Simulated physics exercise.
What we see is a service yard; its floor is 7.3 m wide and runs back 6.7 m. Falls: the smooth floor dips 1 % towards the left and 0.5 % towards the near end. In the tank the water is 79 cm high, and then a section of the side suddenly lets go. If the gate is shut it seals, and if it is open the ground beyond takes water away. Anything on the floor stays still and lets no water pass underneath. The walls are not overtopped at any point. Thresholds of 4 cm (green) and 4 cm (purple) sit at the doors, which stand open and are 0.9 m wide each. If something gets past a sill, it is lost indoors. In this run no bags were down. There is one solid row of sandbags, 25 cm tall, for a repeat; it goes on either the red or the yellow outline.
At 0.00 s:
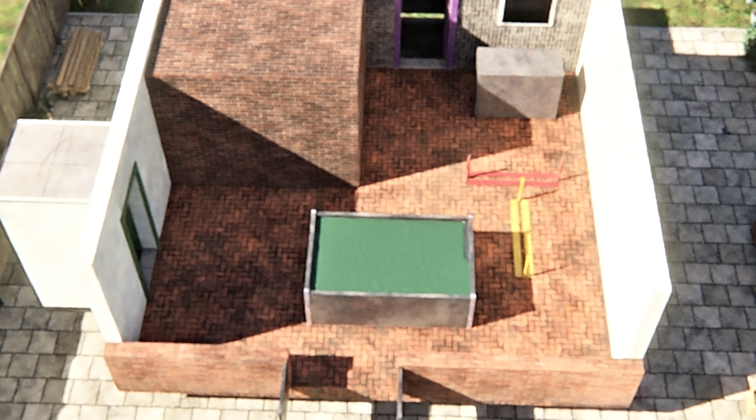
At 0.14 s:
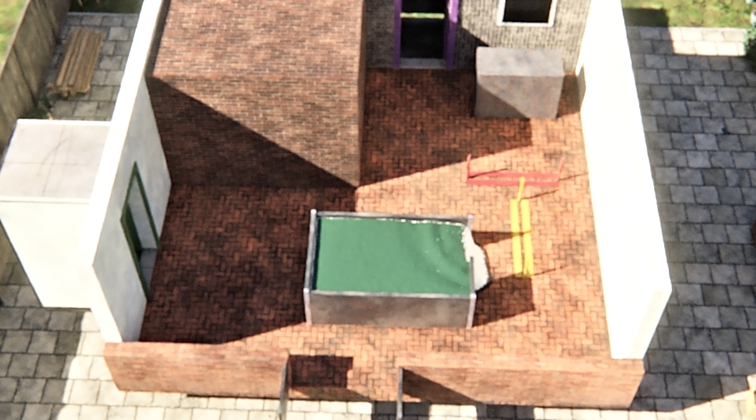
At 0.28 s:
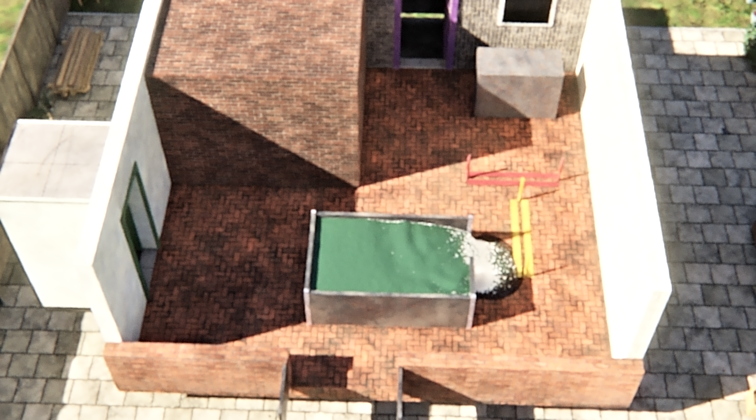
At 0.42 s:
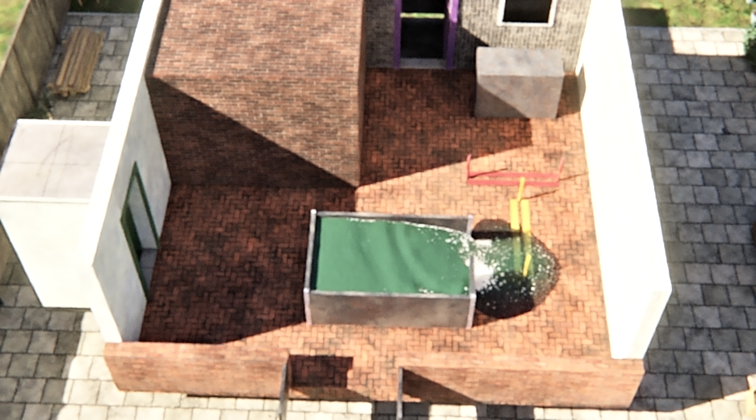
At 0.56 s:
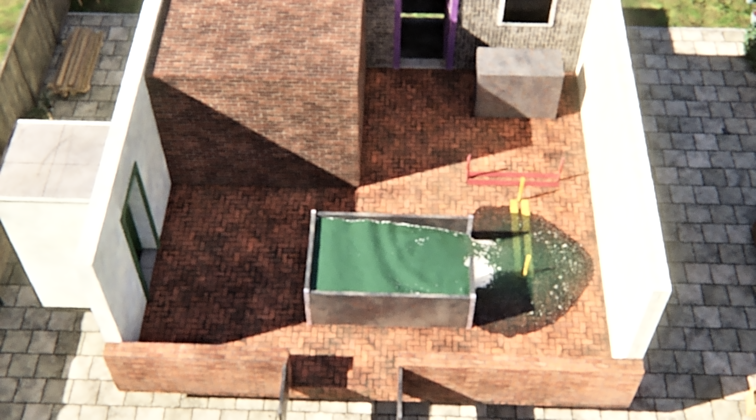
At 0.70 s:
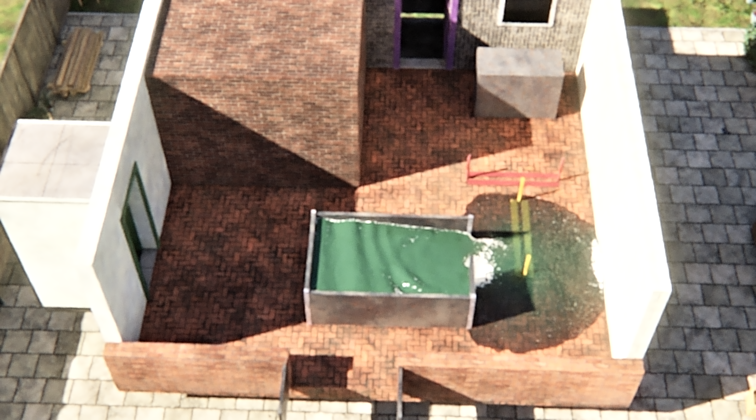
The clip opens on a brick-paved yard with a still tank of green water near red and yellow outlines on the floor. Water bursts from the tank's right end, foaming white, then fans out across the bricks, over the yellow outline and to the right-hand wall, while ripples cross the tank.
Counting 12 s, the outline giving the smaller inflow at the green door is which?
It is the yellow one.
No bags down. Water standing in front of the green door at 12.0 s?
I'd say close to 9.5 cm.
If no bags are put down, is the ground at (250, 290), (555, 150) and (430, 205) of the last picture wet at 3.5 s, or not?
Spot 1: Unwetted; spot 2: Submerged; spot 3: Unwetted.
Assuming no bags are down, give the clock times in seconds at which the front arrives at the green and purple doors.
Times - green 5.5 s, purple 3.4 s.
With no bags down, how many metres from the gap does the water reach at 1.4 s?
3.4 m.
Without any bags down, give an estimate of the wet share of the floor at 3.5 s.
About 45 per cent.
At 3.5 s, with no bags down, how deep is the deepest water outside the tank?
Max depth: Near 28 cm.
After 1.4 s water covers 20 % of the floor and is deepest (43 cm) near (472, 260) in the run without bags; in at the green door, 0 L with no bags, 0 L with the row on red, 0 L on yellow.
After 2.2 s water covers 25 % of the floor and is deepest (39 cm) near (607, 380) in the run without bags; in at the green door, 0 L with no bags, 0 L with the row on red, 0 L on yellow.
After 3.5 s water covers 45 % of the floor and is deepest (28 cm) near (472, 260) in the run without bags; in at the green door, 0 L with no bags, 0 L with the row on red, 0 L on yellow.
After 7.0 s water covers 80 % of the floor and is deepest (16 cm) near (472, 260) in the run without bags; in at the green door, 1 L with no bags, 1 L with the row on red, 0 L on yellow.
After 12.0 s water covers 100 % of the floor and is deepest (12 cm) near (364, 240) in the run without bags; in at the green door, 17 L with no bags, 35 L with the row on red, 6 L on yellow.
